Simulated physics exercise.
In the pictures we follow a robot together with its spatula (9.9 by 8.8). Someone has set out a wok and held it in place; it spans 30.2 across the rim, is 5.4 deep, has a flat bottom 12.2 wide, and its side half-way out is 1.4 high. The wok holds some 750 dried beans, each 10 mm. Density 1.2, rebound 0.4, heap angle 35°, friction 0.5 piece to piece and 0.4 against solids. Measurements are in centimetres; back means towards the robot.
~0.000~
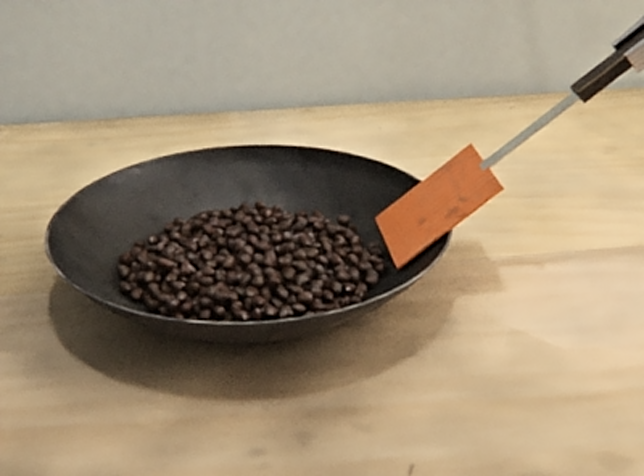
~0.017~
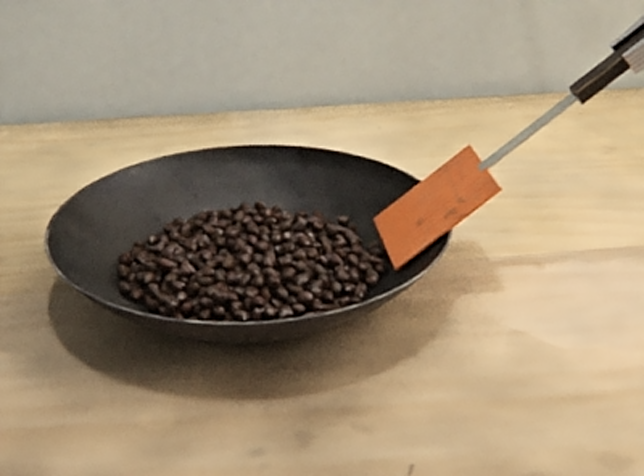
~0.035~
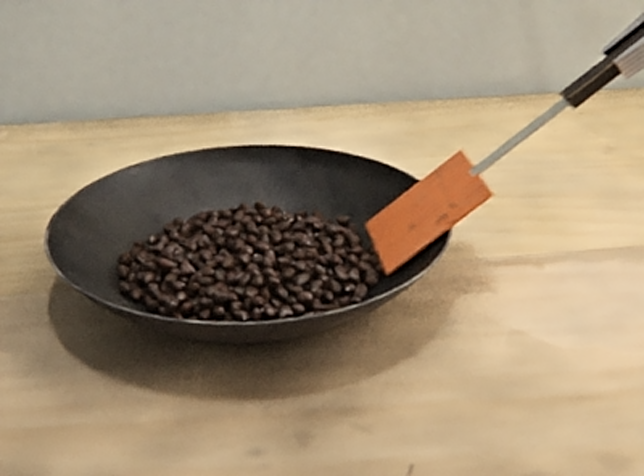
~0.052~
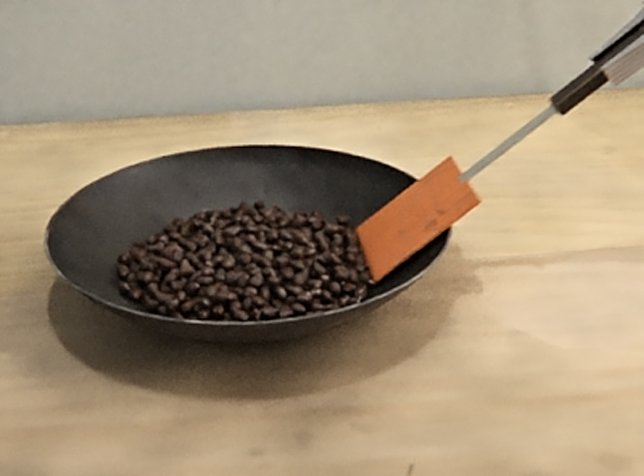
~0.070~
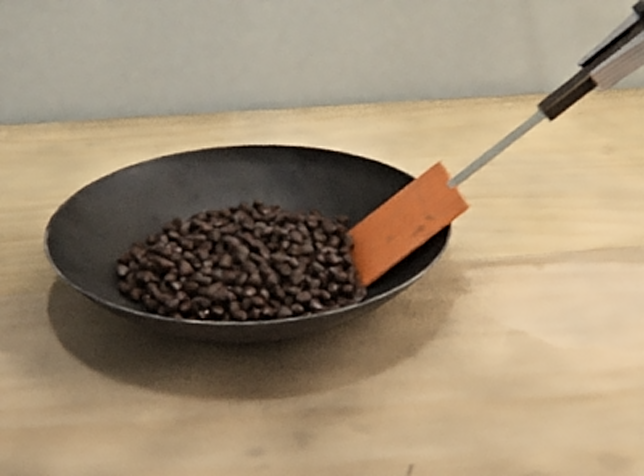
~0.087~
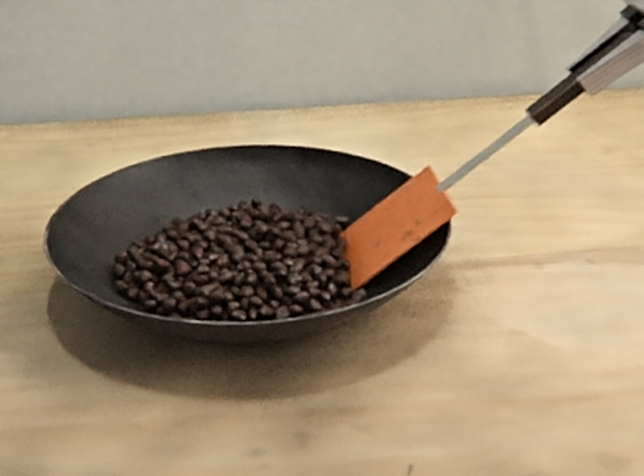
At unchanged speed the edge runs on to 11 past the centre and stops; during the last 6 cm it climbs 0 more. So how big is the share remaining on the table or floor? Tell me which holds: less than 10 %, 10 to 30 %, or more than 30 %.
10 to 30 % holds.
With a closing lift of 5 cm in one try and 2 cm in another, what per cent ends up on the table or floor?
15 and 20 %.
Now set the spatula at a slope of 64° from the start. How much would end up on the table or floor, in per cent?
In that case, around 25 percent would end up on the table or floor.
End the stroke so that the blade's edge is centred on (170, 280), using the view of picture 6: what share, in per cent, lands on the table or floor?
Something near 5 in a hundred.
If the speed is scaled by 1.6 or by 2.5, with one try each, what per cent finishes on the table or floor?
Some 25 per cent, then some 40 per cent, on the table or floor.
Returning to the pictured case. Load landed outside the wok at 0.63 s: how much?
Share at that moment: Roughly 15 %.
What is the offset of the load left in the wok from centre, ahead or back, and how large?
I'd say it's roughly 5.5 cm toward the front.
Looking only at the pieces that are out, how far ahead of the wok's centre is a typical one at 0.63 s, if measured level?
It sits close to 20 cm ahead of the middle.
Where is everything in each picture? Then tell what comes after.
The spatula top edge at (487, 165), sloping 38°; upper third of the load around (251, 255), from x 125 to 380, top at y 205; 752 in the wok, in the first frame.
The spatula top edge at (485, 166), sloping 38°; upper third of the load around (251, 255), from x 125 to 380, top at y 205, in the second frame.
The spatula top edge at (477, 171), sloping 38°; upper third of the load around (251, 255), from x 125 to 380, top at y 205, in the third frame.
The spatula top edge at (466, 177), sloping 38°; upper third of the load around (251, 255), from x 125 to 370, top at y 205, in the fourth frame.
The spatula top edge at (454, 183), sloping 38°; upper third of the load around (249, 253), from x 125 to 365, top at y 205, in the fifth frame.
The spatula top edge at (443, 187), sloping 38°; upper third of the load around (245, 254), from x 120 to 360, top at y 205; 752 in the wok, in the sixth frame.
After 0.22 s, sloping 38°, highest piece 5 above the table; 752 in the wok.
After 0.36 s, sloping 38°, highest piece 7 above the table; 746 in the wok, 6 on the blade or in flight.
After 0.63 s, sloping 38°, highest piece 7 above the table; 618 in the wok, 129 on the table or floor, 5 on the blade or in flight.
After 1.68 s, sloping 38°, highest piece 7 above the table; 616 in the wok, 136 on the table or floor.
In the end, 616 in the wok, 136 on the table or floor. That is 18 % on the table or floor.
